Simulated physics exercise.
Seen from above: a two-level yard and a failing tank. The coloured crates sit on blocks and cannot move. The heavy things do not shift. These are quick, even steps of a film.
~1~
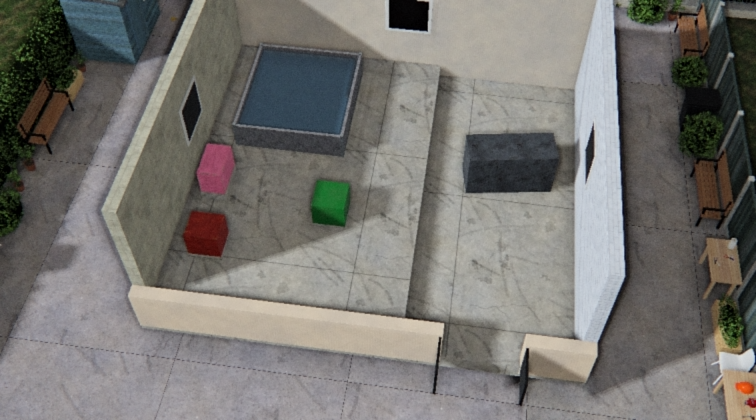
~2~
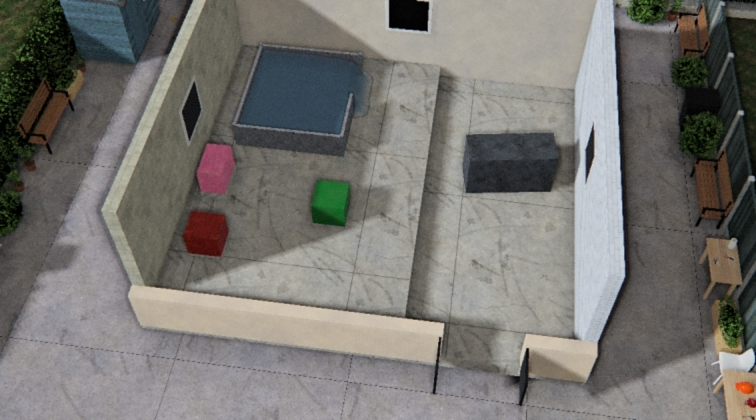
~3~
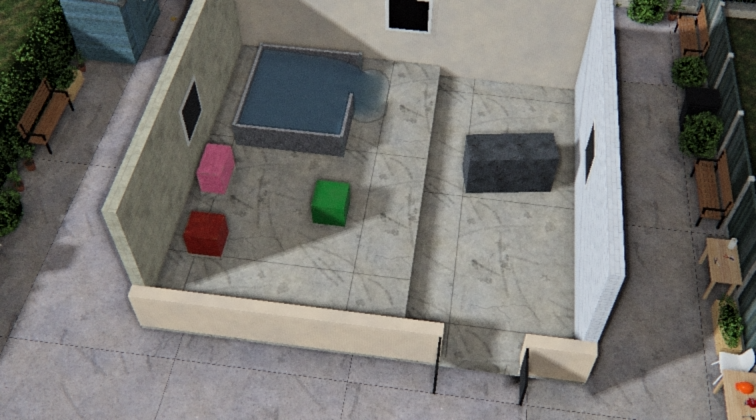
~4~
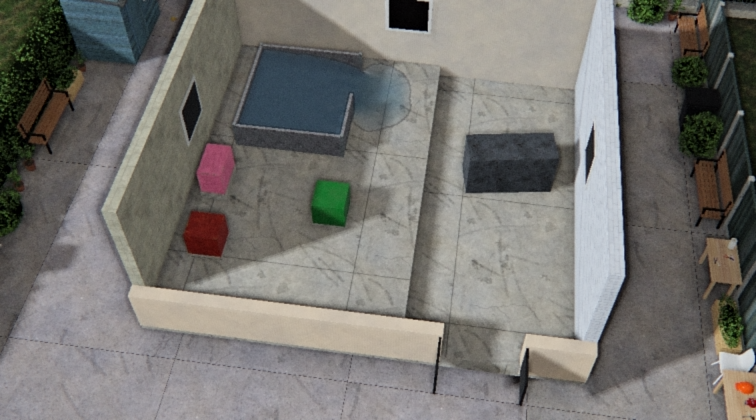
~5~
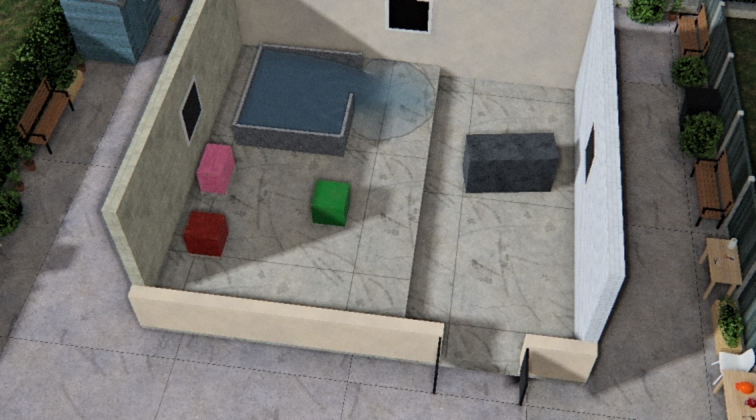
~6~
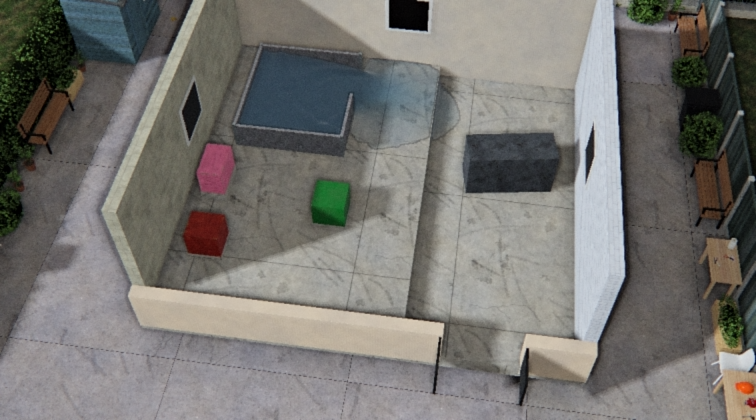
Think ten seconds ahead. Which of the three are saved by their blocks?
In the end: The pink crate keeps dry; the green crate keeps dry; the red crate keeps dry.
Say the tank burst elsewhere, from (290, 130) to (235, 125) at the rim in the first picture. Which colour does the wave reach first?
It is the pink crate.
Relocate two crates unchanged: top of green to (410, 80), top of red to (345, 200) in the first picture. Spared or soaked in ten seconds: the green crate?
In short: The green one is wetted.
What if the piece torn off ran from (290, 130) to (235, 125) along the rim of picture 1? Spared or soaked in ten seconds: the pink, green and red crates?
Pink gets wet, green is topped, red is wetted.
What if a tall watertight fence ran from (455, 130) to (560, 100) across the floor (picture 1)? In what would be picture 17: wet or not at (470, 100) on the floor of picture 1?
Answer: Awash.
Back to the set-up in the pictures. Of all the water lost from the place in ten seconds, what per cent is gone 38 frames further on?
About 10 per cent.
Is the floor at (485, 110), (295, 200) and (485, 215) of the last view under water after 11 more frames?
As listed: Wet, clear, free of water.
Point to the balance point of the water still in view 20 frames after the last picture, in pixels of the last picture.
I would point to (401, 111).
A moment on, water covers 20 % of the floor; the pink crate not reached, the green crate not reached, the red crate not reached.
Next, water covers 25 % of the floor; the pink crate not reached, the green crate not reached, the red crate not reached.
Then, water covers 30 % of the floor; the pink crate not reached, the green crate not reached, the red crate not reached.
Later, water covers 50 % of the floor; the pink crate not reached, the green crate not reached, the red crate not reached.
In the end, water covers 55 % of the floor; the pink crate stayed above the water, the green crate stayed above the water, the red crate stayed above the water.
